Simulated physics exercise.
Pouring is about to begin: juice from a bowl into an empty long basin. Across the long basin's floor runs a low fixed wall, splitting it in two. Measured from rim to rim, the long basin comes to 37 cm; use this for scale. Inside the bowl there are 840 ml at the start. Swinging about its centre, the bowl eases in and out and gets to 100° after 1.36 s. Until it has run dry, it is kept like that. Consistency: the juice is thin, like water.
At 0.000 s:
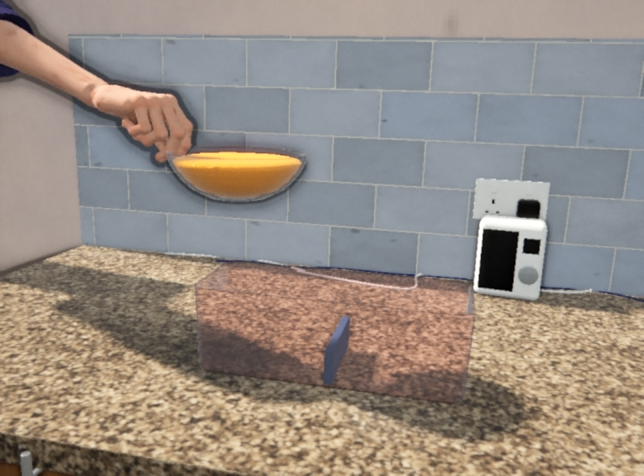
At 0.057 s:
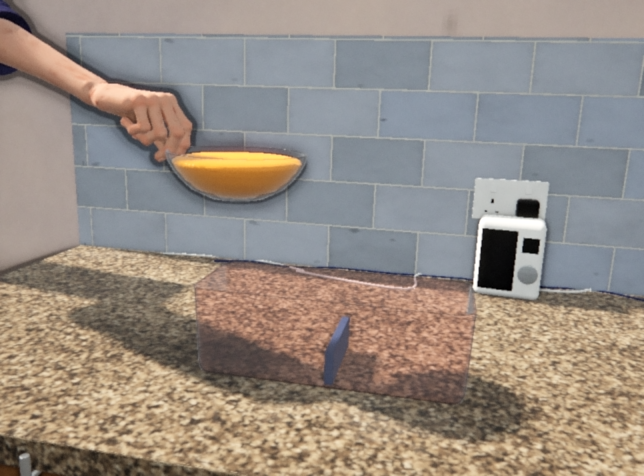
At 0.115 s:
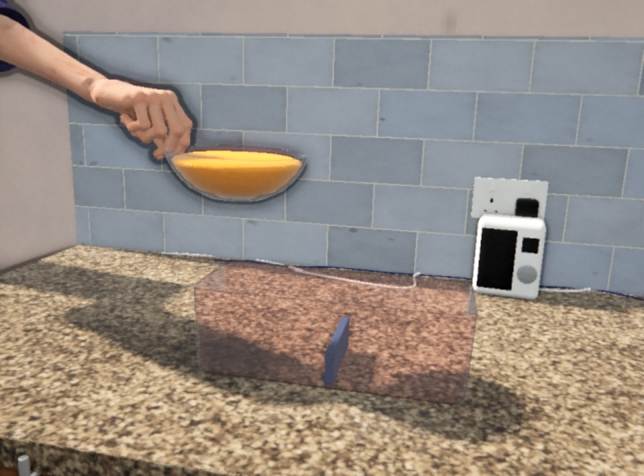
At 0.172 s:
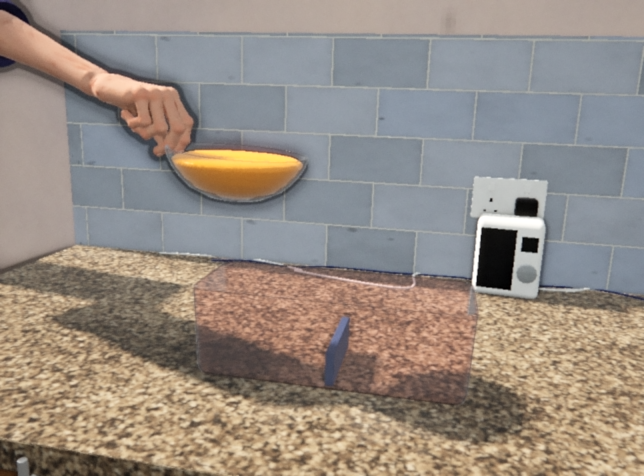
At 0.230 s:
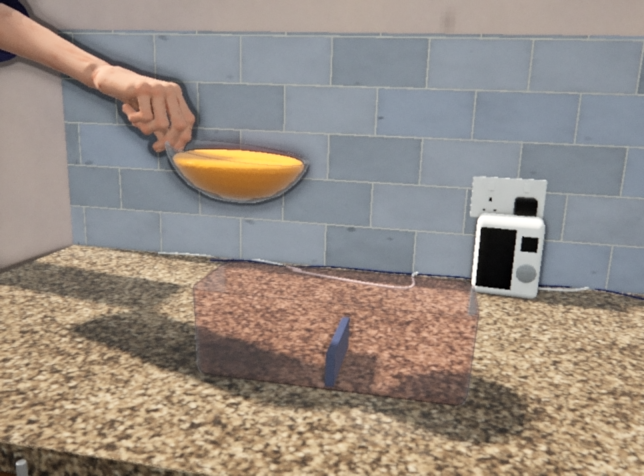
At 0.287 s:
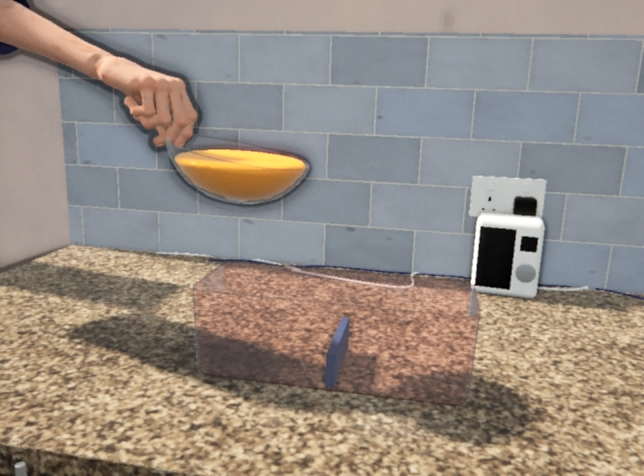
Hand holding a glass bowl of orange juice, tilting it very slightly rightward above an empty clear basin with a blue divider.
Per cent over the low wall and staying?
64 per cent.
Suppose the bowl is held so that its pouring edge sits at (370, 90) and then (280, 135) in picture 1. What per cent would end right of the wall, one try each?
It comes to 90 per cent, and then 40 per cent.
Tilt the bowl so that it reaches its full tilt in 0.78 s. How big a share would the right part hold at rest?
In that case, some 50 percent.
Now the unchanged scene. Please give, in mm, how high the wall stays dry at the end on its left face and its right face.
About 36 mm on the left, about 24 mm on the right.
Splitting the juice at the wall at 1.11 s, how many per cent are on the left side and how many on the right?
Near 32 on the left, 64 on the right.
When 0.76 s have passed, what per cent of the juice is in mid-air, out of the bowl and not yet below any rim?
Some 38 per cent.
By 0.76 s the tilt is 59° and 25 per cent is still to pour, 5 is left of the wall and 31 right of it.
By 1.11 s the tilt is 92° and 0 per cent is still to pour, 32 is left of the wall and 63 right of it.
By 1.47 s the tilt is 100° and 0 per cent is still to pour, 32 is left of the wall and 64 right of it.
By 1.86 s the tilt is 100° and 0 per cent is still to pour, 32 is left of the wall and 64 right of it.
At rest 32 per cent lies left of the wall, 64 right of it and 4 outside.
